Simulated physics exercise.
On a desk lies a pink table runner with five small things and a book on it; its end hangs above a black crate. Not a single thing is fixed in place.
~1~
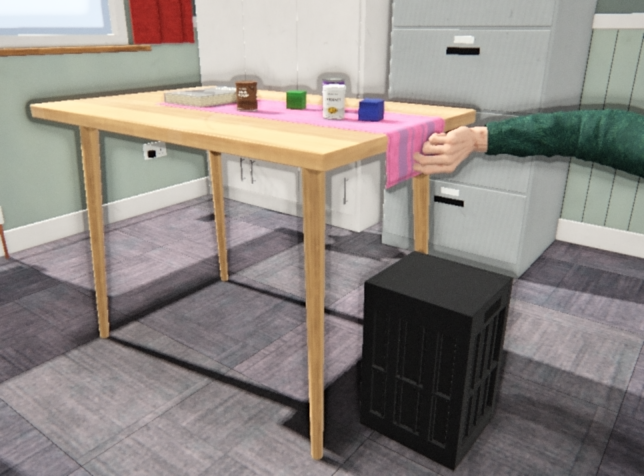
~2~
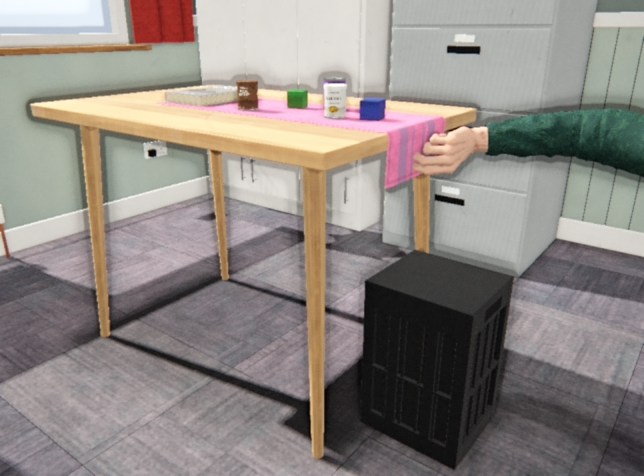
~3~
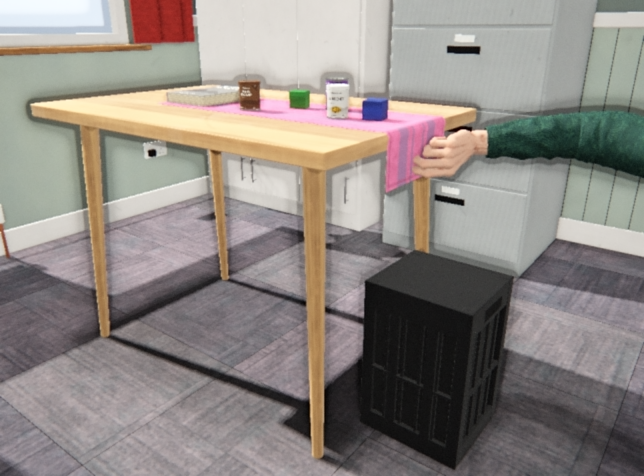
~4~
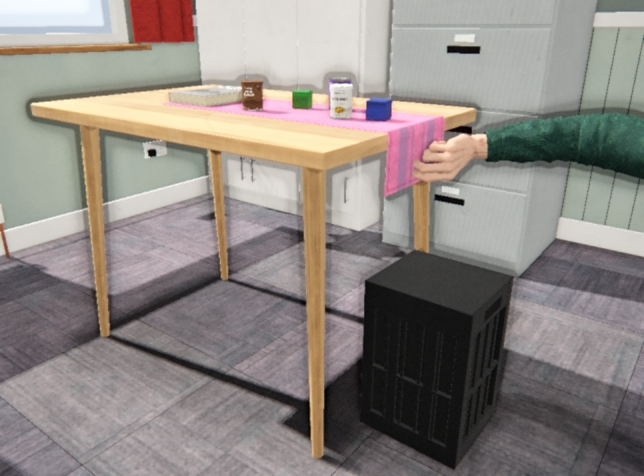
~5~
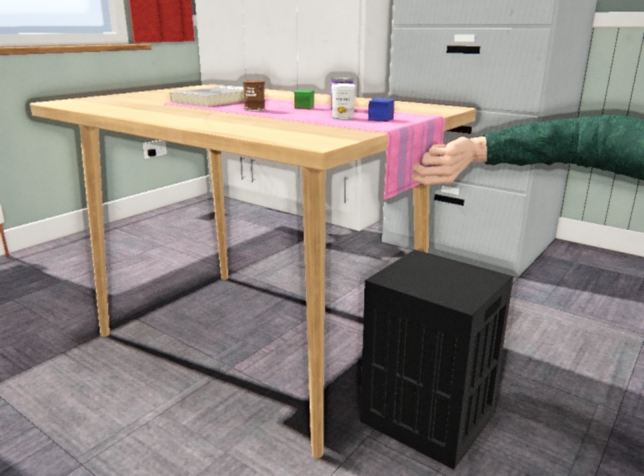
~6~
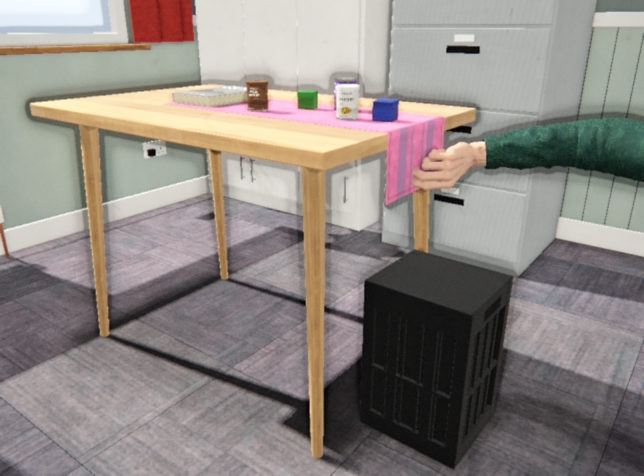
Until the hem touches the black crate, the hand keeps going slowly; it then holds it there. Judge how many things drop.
The count that falls away is going to be two.
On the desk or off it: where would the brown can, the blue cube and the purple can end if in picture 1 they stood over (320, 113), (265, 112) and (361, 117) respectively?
As for the brown can, it stays aboard; the blue cube stays aboard; the purple can goes off.
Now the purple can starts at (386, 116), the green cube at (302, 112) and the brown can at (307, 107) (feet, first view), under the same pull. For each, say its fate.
Looking at each one, the purple can drops away, the green cube remains in position and the brown can remains in position.
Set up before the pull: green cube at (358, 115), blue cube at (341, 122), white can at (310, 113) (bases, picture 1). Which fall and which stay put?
Outcome: Green cube is gone; blue cube is gone; white can keeps its perch.
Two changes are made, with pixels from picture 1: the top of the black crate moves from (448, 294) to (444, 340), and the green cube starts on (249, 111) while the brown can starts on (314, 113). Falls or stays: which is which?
Observed: Green cube remains seated; brown can departs.
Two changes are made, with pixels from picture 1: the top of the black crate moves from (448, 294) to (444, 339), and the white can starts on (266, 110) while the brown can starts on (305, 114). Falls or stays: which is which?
Outcome for the white can: It stays. Outcome for the brown can: It is lost.
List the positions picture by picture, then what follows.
Hem (386, 189); blue cube (372, 100); white can (334, 86); purple can (334, 79); green cube (296, 91); brown can (246, 82); top of the crate (448, 294), in the first picture.
Hem (385, 188); blue cube (373, 99), in the second picture.
Hem (386, 192); white can (338, 85), in the third picture.
Hem (385, 196); purple can (340, 78); top of the crate (449, 293), in the fourth picture.
Hem (384, 199); green cube (304, 91), in the fifth picture.
Hem (386, 205); blue cube (386, 100); white can (348, 86); purple can (346, 78); green cube (308, 91); brown can (257, 81), in the sixth picture.
Early on, hem near (413, 223); all still up.
Midway, hem near (412, 255); blue cube gone.
Near the end, hem on the crate; blue cube and white can gone.
Finally, hem on the crate; blue cube and white can gone. The count of fallen things is two.
